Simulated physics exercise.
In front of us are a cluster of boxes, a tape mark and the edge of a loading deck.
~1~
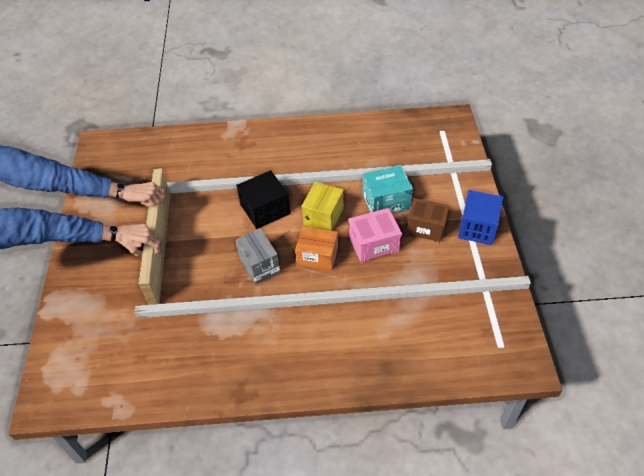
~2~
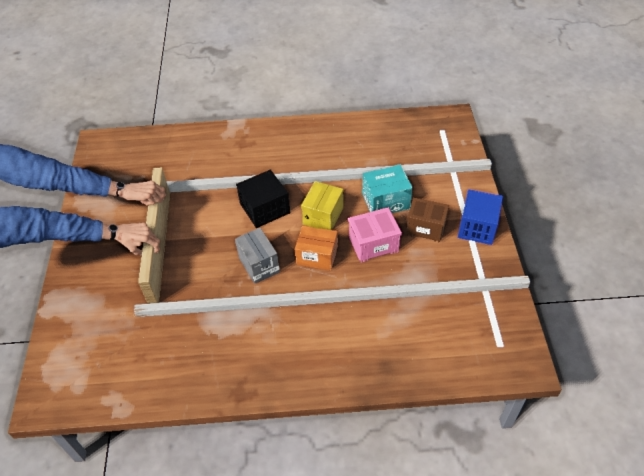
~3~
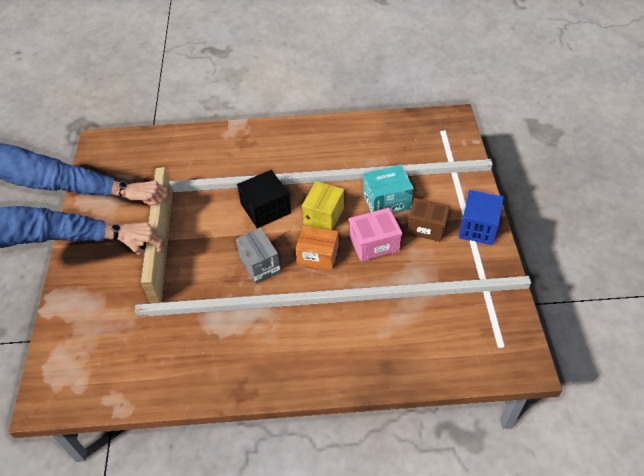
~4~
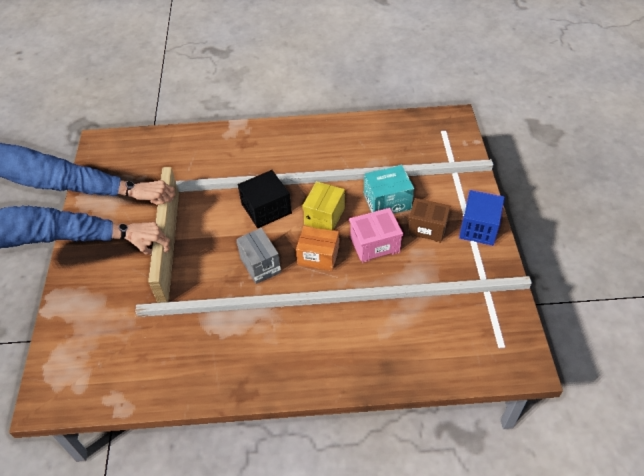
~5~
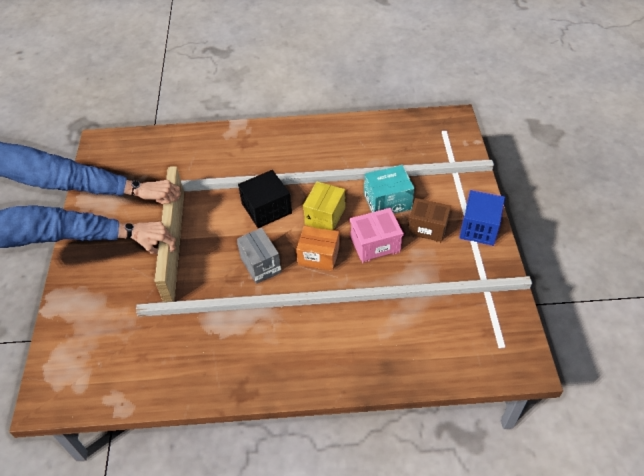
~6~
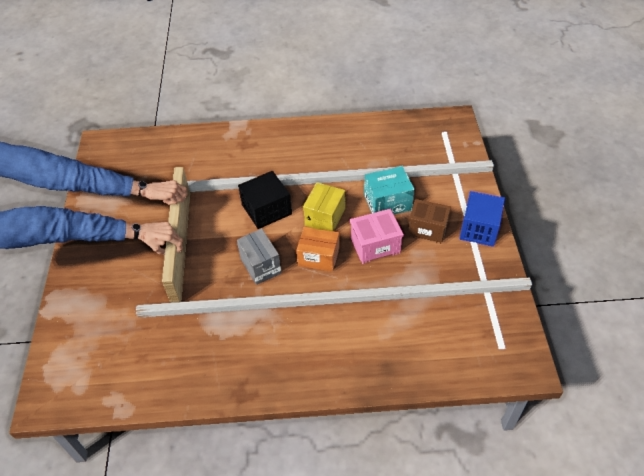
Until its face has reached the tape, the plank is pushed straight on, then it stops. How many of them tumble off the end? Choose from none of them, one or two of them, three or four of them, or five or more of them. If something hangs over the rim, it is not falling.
Five or more of them do.
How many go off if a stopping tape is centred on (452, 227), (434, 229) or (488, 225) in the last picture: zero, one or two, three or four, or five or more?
Well, it comes out as three to four, three to four and five or more, in that order.
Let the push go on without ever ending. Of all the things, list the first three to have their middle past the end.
Earliest first: The blue crate, then the brown tote, then the turquoise box.
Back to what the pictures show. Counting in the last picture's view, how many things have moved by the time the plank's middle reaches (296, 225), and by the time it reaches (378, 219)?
Answer - first 5, then 8.
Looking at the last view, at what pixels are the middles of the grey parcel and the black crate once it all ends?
Reading them off: First (493, 244); then (483, 189).
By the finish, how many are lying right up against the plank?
Number in contact with it: 2.
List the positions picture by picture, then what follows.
The first frame shows blue crate (480, 217); brown tote (427, 221); turquoise box (387, 192); plank (156, 235); tape (468, 225).
The second frame shows brown tote (427, 220); black crate (264, 199).
The third frame shows turquoise box (387, 191); orange parcel (318, 248).
The fourth frame shows blue crate (482, 218); plank (165, 233).
The fifth frame shows brown tote (429, 221); grey parcel (259, 256).
The sixth frame shows blue crate (482, 219); brown tote (429, 222); turquoise box (388, 193); plank (178, 233); tape (469, 226).
Soon after, none off yet; blue crate at rest near (482, 219); brown tote at rest near (429, 222); turquoise box at rest near (388, 193).
After that, none off yet; blue crate tilting well over near (532, 228); brown tote displaced well along near (493, 206); turquoise box displaced well along near (456, 183).
In the end, the number that fall off is five or more; gone, orange parcel, yellow box, pink tote, turquoise box, brown tote and blue crate.
